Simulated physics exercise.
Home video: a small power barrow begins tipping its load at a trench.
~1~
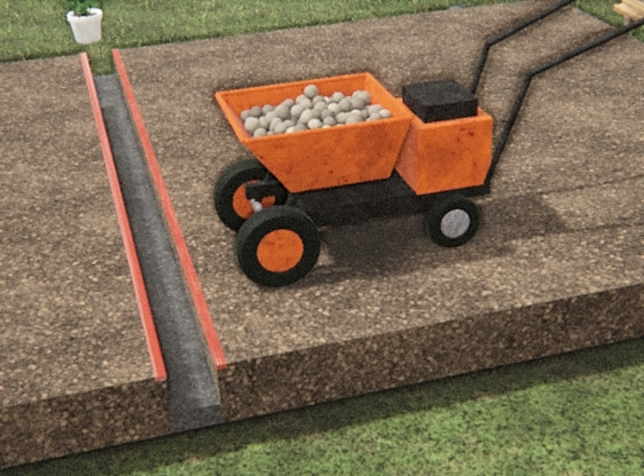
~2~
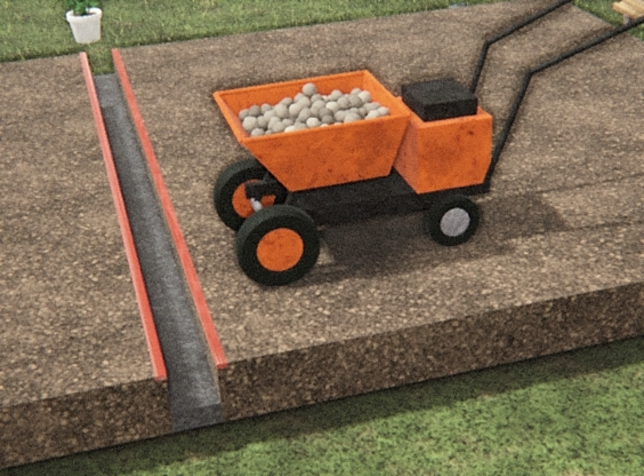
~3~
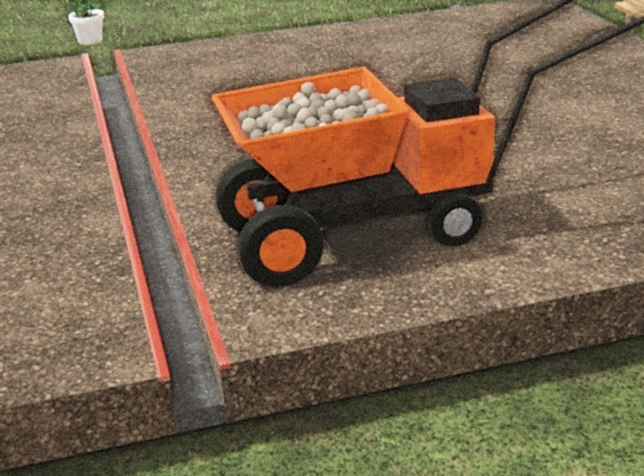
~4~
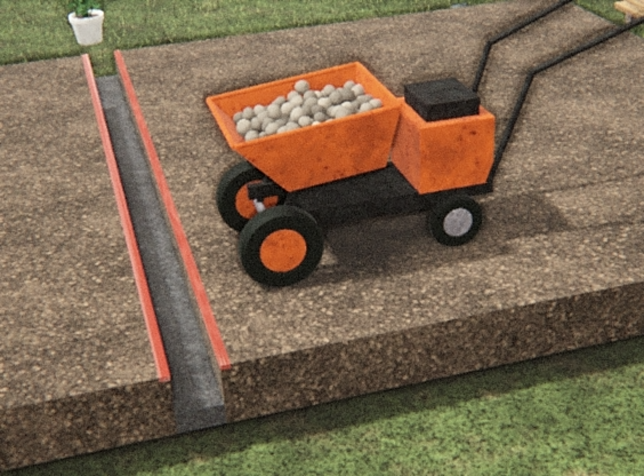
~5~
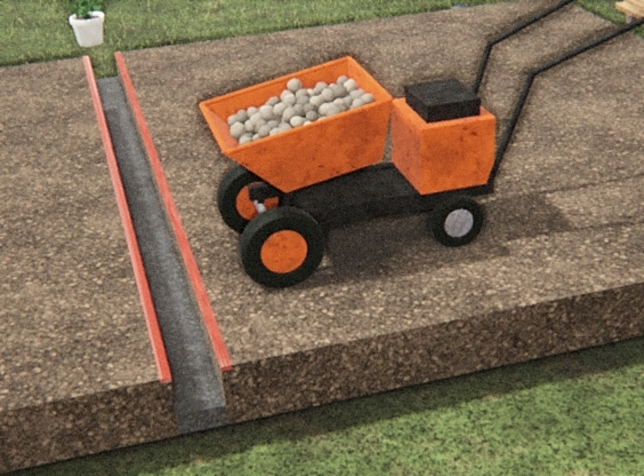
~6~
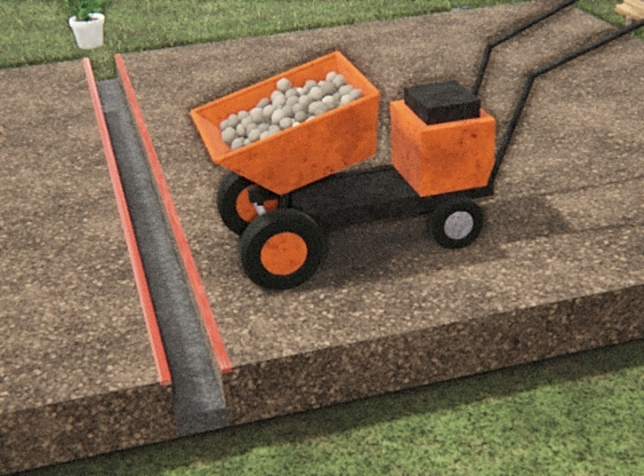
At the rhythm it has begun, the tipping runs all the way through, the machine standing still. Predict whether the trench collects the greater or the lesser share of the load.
Below half.
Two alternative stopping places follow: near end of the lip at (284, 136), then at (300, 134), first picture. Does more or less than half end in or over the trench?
Respectively: The bigger portion, the bigger portion.
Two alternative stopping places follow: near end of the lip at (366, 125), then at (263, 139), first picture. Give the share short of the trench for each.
Roughly 60 per cent, then roughly 0 per cent.
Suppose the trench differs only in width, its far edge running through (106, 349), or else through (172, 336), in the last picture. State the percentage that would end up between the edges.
The first try comes to close to 80 per cent, the next to 0 per cent.
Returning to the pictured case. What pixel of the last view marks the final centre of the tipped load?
(100, 283).
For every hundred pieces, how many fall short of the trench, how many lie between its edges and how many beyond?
Out of a hundred: Short 0; between 10; beyond 80.
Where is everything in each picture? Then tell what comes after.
The first frame shows lip of the skip at (244, 142), level; top of the load at (326, 122), river pebbles; first edge of the trench at (208, 325); far edge at (151, 335), the trench under half as wide as the skip, and about as deep as wide.
The second frame shows lip of the skip at (243, 142), level; top of the load at (325, 121).
The third frame shows lip of the skip at (241, 144), tipped barely; top of the load at (324, 119).
The fourth frame shows lip of the skip at (234, 147), tipped a little; top of the load at (324, 104).
The fifth frame shows lip of the skip at (227, 153), tipped a little; top of the load at (319, 109).
The sixth frame shows lip of the skip at (217, 161), tipped clearly; top of the load at (328, 102); first edge of the trench at (212, 328); far edge at (155, 339).
Soon after the last picture, skip tipped steeply; all in the skip.
A little later, skip tipped right over; about two thirds in the skip; a stray few in or heaped over the trench; about a quarter beyond it; a stray few falling.
Later still, skip tipped right over; a small part in the skip; a small part in or heaped over the trench; most beyond it.
At rest, skip tipped right over; a small part in the skip; a small part in or heaped over the trench; most beyond it.
